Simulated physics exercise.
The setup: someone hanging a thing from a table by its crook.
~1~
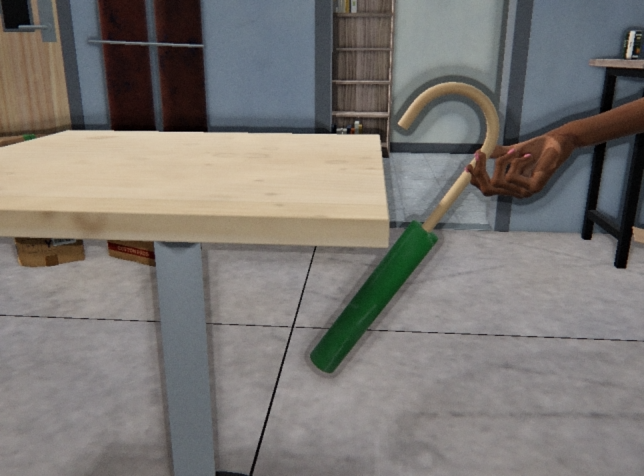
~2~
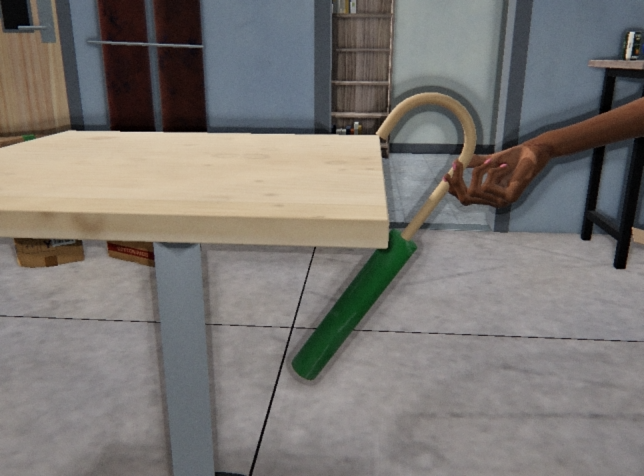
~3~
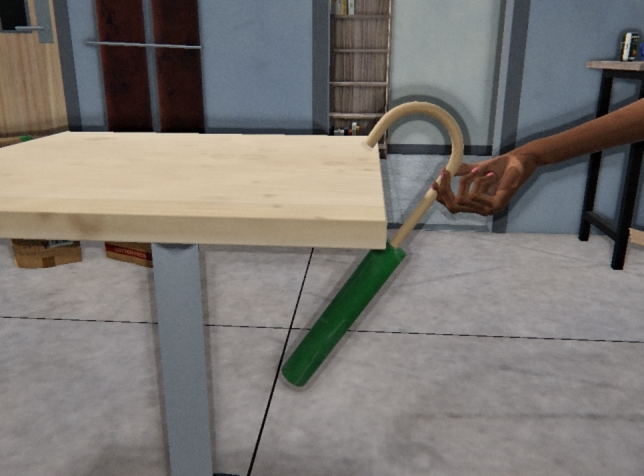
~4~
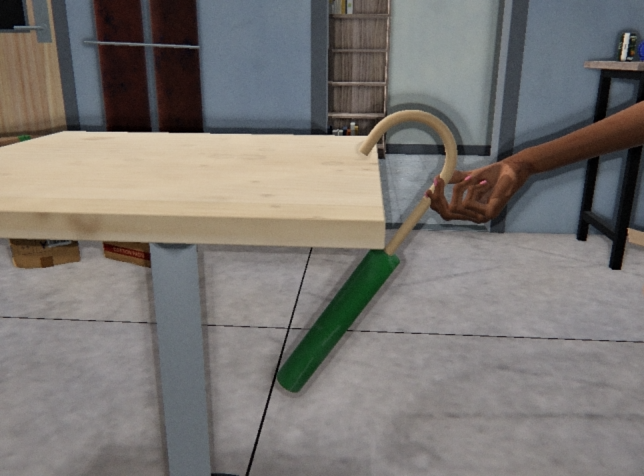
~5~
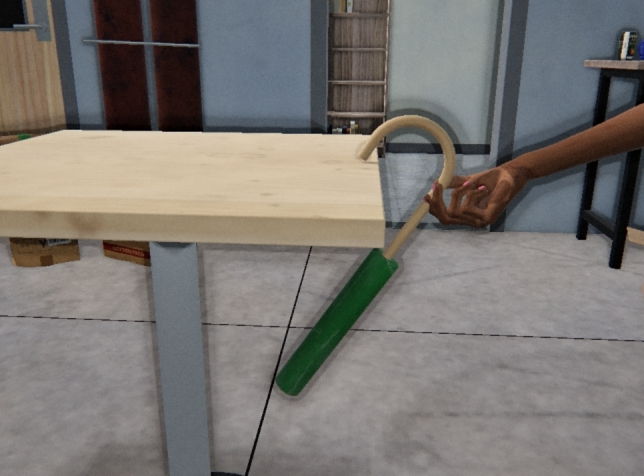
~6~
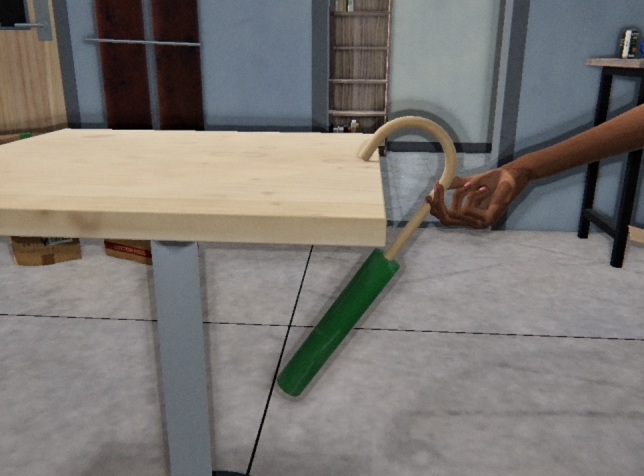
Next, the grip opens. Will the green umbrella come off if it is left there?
It is going to hold on up there.
Then, 0.28 s past the last view, green umbrella at rest near (346, 261).
Then, 0.58 s past the last view, green umbrella at rest near (348, 261).
Then, 0.86 s past the last view, green umbrella at rest near (346, 261).
Finally, the green umbrella remains in place, near (345, 260).
